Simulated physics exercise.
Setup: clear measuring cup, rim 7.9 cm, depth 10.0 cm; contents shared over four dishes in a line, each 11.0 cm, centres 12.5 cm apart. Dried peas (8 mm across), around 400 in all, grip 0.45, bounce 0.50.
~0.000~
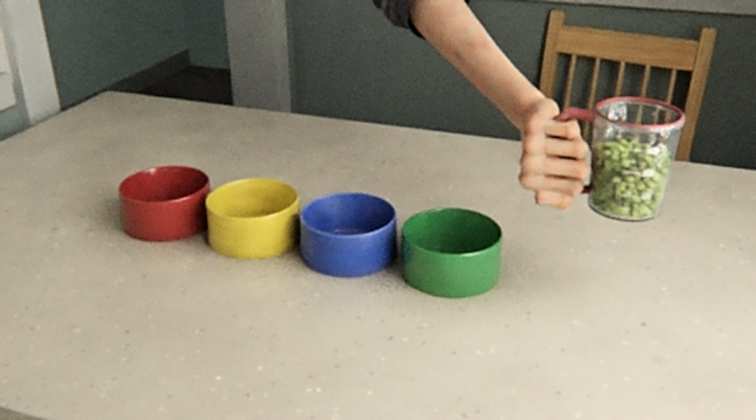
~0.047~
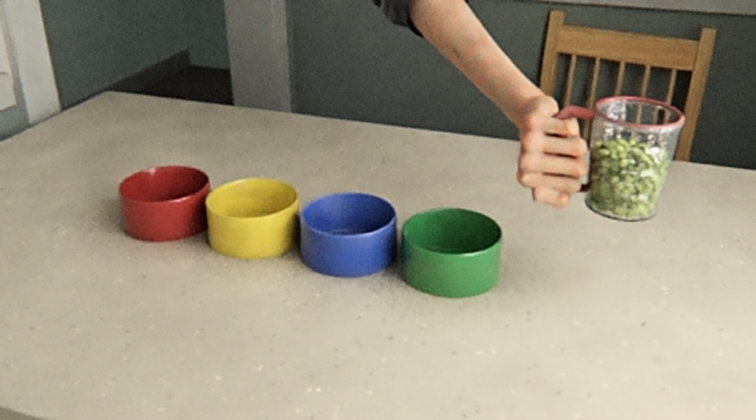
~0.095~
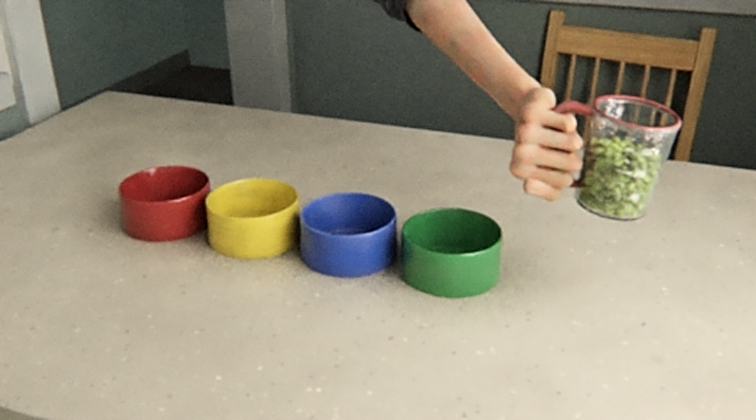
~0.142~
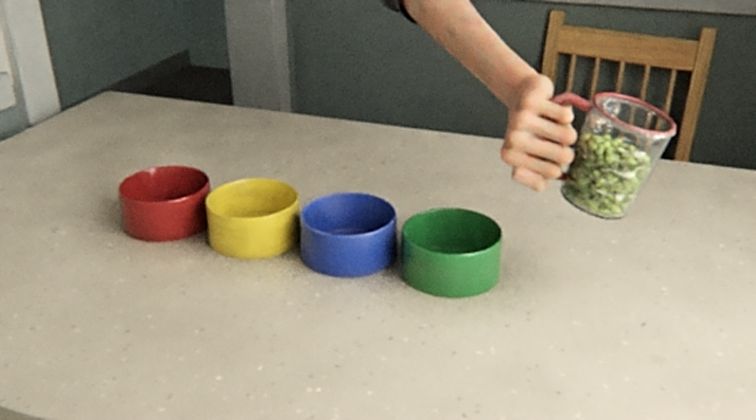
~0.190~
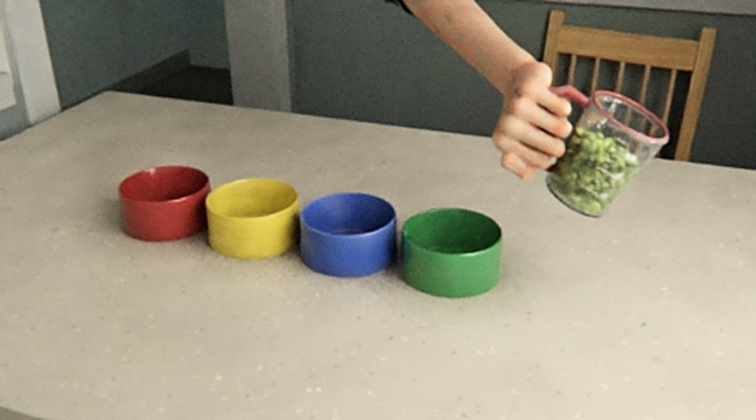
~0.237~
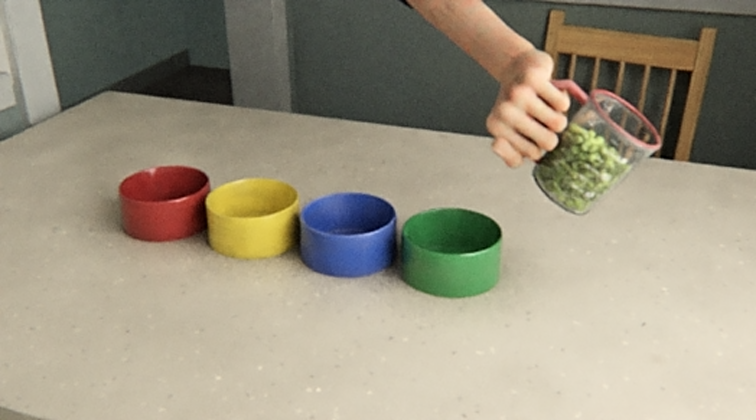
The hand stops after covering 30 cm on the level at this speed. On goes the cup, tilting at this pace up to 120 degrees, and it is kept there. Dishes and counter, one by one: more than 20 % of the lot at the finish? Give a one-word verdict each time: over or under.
Verdicts: Red under, blue under, green over, yellow under, counter over.
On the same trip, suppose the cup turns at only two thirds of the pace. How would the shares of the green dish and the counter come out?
In that case you'd see green at 90 and the counter at 10.
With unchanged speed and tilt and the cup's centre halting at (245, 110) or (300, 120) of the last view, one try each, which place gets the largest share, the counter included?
First try: Counter; second try: Counter.
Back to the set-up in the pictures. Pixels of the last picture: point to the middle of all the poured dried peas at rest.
(532, 282) or so.
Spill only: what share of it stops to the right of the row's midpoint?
Share on that side: Roughly 100 %.
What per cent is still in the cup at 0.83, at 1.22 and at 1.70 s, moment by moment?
Going in order, it reads 50, then 0, and finally 0 per cent.
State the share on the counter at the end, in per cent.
75 %.
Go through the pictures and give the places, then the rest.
The first picture shows cup at (631, 160), tilt 0 degrees, lip at (683, 117), moved 0.0 cm; middle of the pieces at (627, 178); green dish at (452, 231); blue dish at (348, 214); yellow dish at (253, 198); red dish at (164, 184).
The second picture shows cup at (629, 160), tilt 2 degrees, lip at (682, 118), moved 0.2 cm; middle of the pieces at (624, 178).
The third picture shows cup at (623, 159), tilt 7 degrees, lip at (679, 122), moved 0.8 cm; middle of the pieces at (616, 176).
The fourth picture shows cup at (613, 158), tilt 15 degrees, lip at (674, 128), moved 1.7 cm; middle of the pieces at (604, 174).
The fifth picture shows cup at (603, 156), tilt 24 degrees, lip at (667, 136), moved 2.7 cm; middle of the pieces at (591, 171).
The sixth picture shows cup at (592, 155), tilt 32 degrees, lip at (659, 143), moved 3.7 cm; middle of the pieces at (579, 168); green dish at (452, 231); blue dish at (348, 214); yellow dish at (253, 198); red dish at (164, 184). Its pace works out near 180 degrees a second; the hand travels 21 cm a second.
Then, at 0.83 s, tilt 120 degrees; cup holds 50 %.
Then, at 1.22 s, tilt 120 degrees; cup holds 0 %, green 25 %.
Then, at 1.70 s, tilt 120 degrees; cup holds 0 %, green 25 %.
At rest (2.0 s), red 0 %, blue 0 %, green 25 %, yellow 0 %, counter 75 %.
